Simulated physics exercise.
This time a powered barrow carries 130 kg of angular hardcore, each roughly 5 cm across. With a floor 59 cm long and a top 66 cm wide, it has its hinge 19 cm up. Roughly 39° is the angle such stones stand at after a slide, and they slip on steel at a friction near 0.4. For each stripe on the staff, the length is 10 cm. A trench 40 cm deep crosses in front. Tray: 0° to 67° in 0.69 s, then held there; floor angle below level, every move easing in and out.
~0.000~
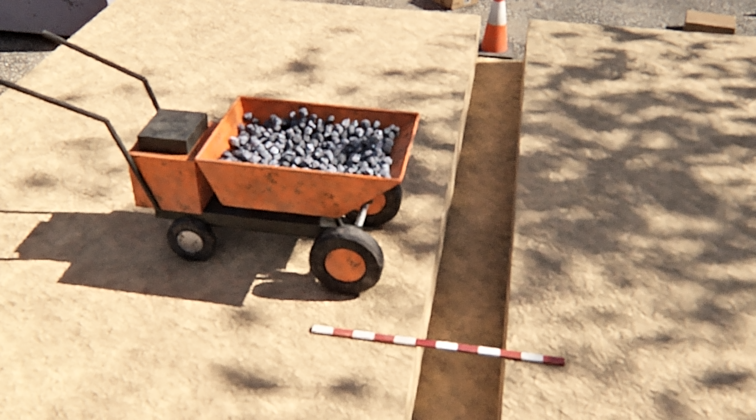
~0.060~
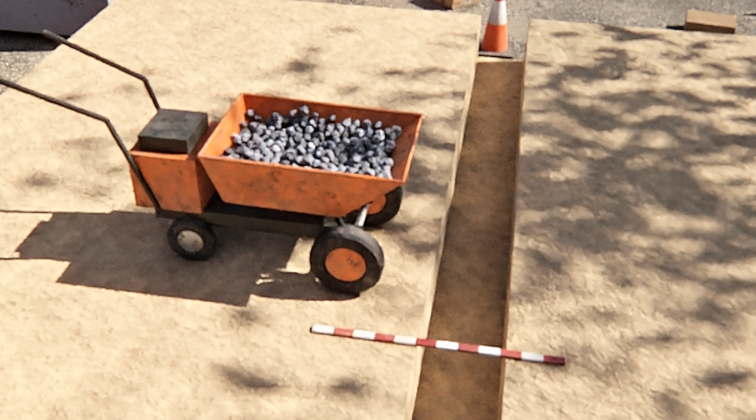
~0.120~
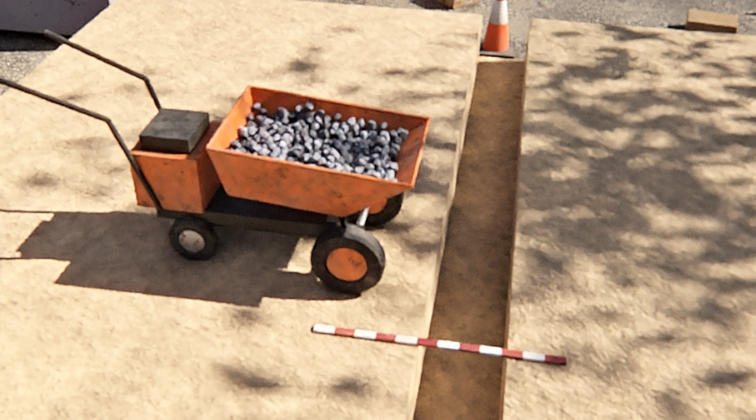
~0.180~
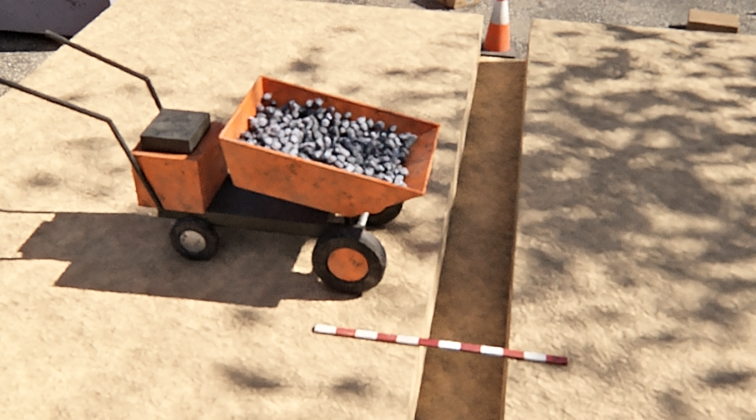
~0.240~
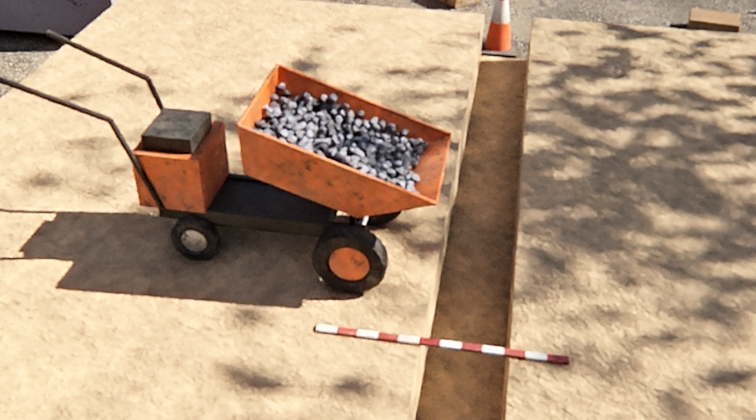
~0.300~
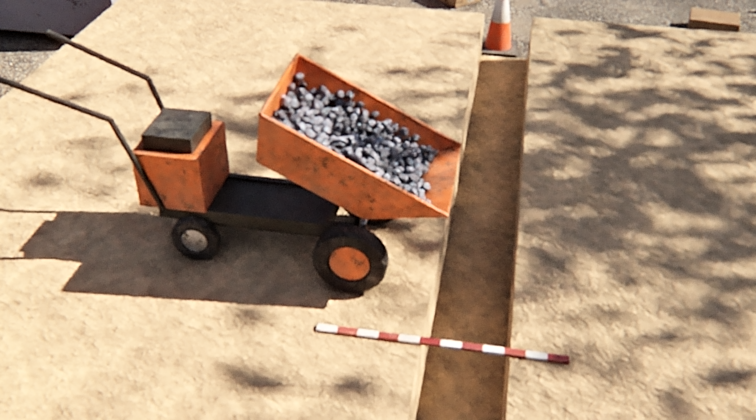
The clip opens on an orange powered barrow loaded with grey stones, its tray level beside a narrow trench with a red-and-white staff lying across it. The tray's left end then lifts steadily, tilting the floor down toward the trench, while the stones shift toward the lower right end.
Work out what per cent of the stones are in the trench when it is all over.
It comes to roughly 69 per cent.
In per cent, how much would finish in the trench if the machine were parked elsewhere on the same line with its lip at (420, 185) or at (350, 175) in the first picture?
50 % and 100 %.
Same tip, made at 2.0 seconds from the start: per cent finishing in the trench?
Expected share: Around 90%.
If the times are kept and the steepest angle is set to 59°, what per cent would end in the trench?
The trench would hold about 60% of it.
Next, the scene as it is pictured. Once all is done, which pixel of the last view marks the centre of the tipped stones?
I'd point somewhere around (498, 310).
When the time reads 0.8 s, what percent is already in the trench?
At that moment: Approx. 15 %.
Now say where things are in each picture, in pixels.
Lip at (400, 182), floor tilted 0°, highest stones at (343, 126), in the first frame.
The tray is at 1°, its lip at (403, 183); the top of the load is at (300, 127); the stones move at 0.3 m/s on average, in the second frame.
Lip at (412, 187), floor tilted 5°, highest stones at (292, 119); the stones move at 0.7 m/s on average, in the third frame.
Lip at (423, 194), floor tilted 11°, highest stones at (286, 109); the stones move at 1.0 m/s on average, in the fourth frame.
The tray is at 19°, its lip at (436, 204); the top of the load is at (277, 102); the stones move at 1.1 m/s on average, in the fifth frame.
Lip at (448, 216), floor tilted 27°, highest stones at (294, 93); the stones move at 1.3 m/s on average, in the sixth frame.
After 0.5 s the floor is at 57°; 100 % in the tray; the foremost stones are at (458, 233).
After 0.8 s the floor is at 67°; 84 % in the tray, 16 % in the trench; the foremost stones are at (512, 284).
After 1.1 s the floor is at 67°; 21 % in the tray, 48 % in the trench, 30 % past the trench; the foremost stones are at (631, 286).
After 3.1 s the floor is at 67°; 0 % in the tray, 69 % in the trench, 31 % past the trench; the foremost stones are at (710, 294).
